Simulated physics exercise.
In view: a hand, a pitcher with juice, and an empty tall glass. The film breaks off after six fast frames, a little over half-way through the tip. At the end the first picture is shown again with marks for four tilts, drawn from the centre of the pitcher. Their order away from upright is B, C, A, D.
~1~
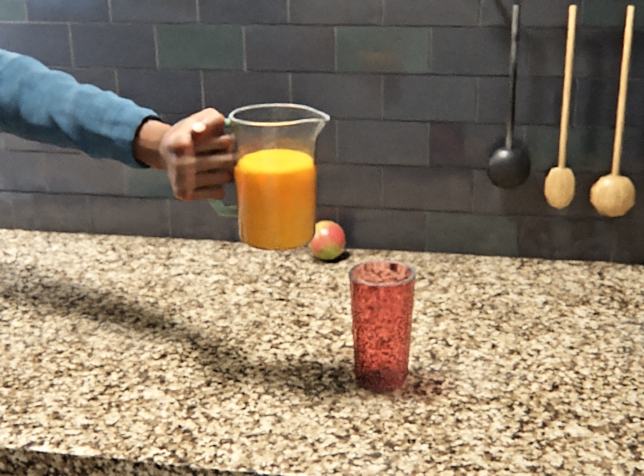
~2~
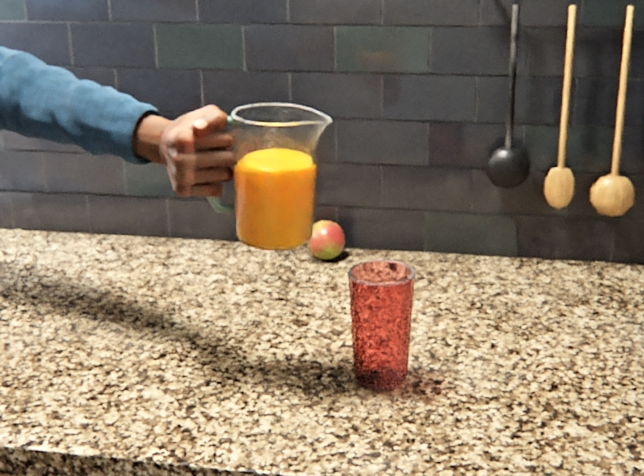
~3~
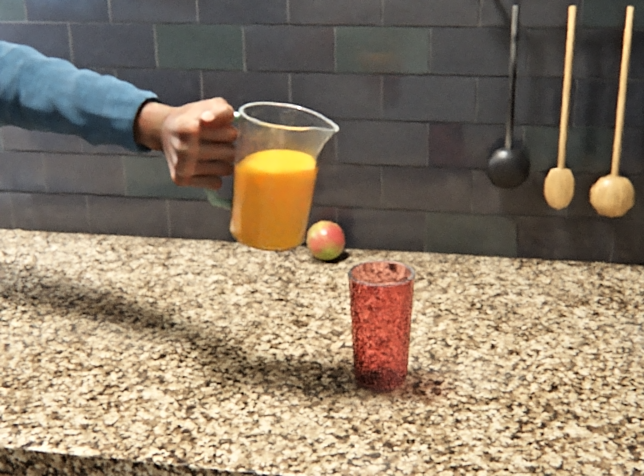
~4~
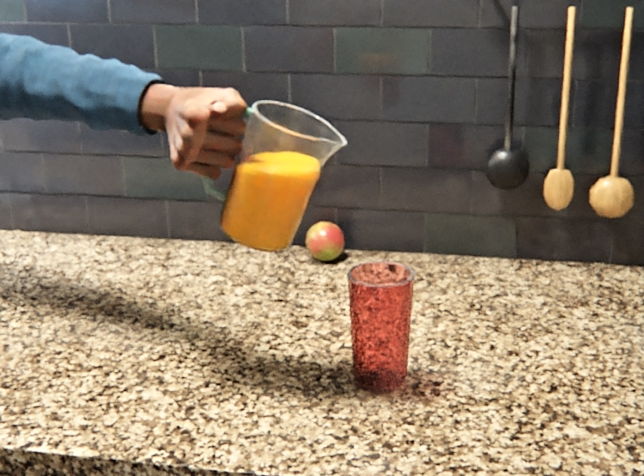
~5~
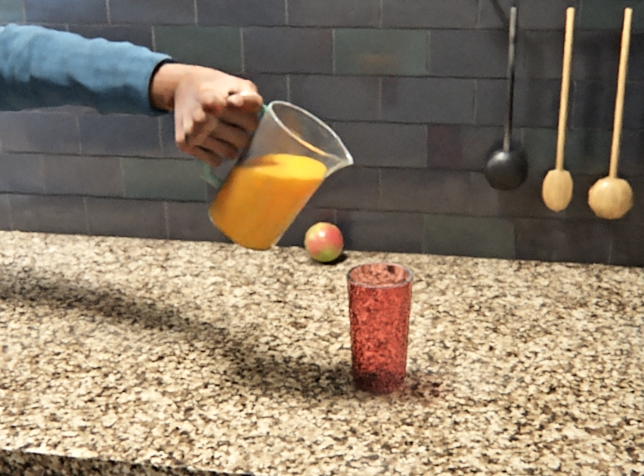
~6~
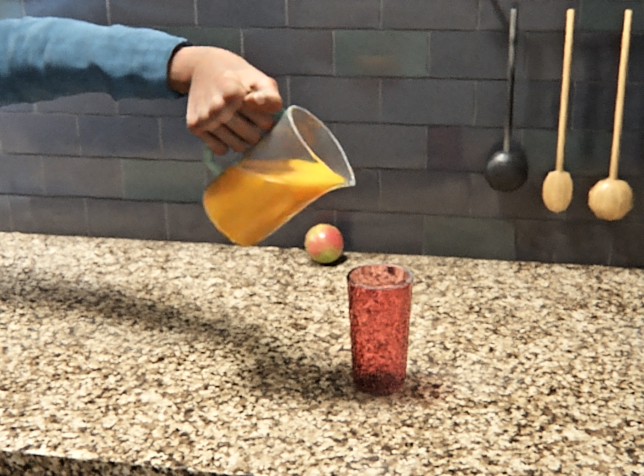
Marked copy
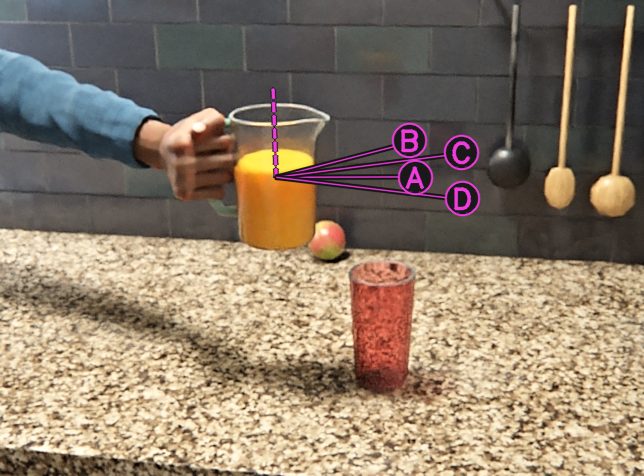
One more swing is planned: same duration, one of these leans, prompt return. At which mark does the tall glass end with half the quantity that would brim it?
I would pick tilt B.
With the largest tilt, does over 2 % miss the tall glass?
Yes.
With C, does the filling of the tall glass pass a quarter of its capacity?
Yes, it does.
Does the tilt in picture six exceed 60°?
No.
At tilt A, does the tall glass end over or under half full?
Over half.
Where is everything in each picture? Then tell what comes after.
The first picture shows upright, lip at (327, 118); rim of the tall glass round (382, 272); nothing has left yet.
The second picture shows tipped about 3°, lip at (329, 121); nothing has left yet.
The third picture shows tipped about 10°, lip at (337, 129); nothing has left yet.
The fourth picture shows tipped about 21°, lip at (345, 143); nothing has left yet.
The fifth picture shows tipped about 34°, lip at (351, 162); nothing has left yet.
The sixth picture shows tipped about 49°, lip at (354, 183); nothing has left yet.
In magenta, A at (398, 176); B at (393, 146); C at (444, 155); D at (445, 197).
For tilt A, the tall glass ends with about 88 % of what it can hold; 4 % of the juice is spilt.
For tilt B, the tall glass ends with about 51 % of what it can hold.
For tilt C, the tall glass ends with about 72 % of what it can hold.
For tilt D, the tall glass ends with about 88 % of what it can hold; 17 % of the juice is spilt.
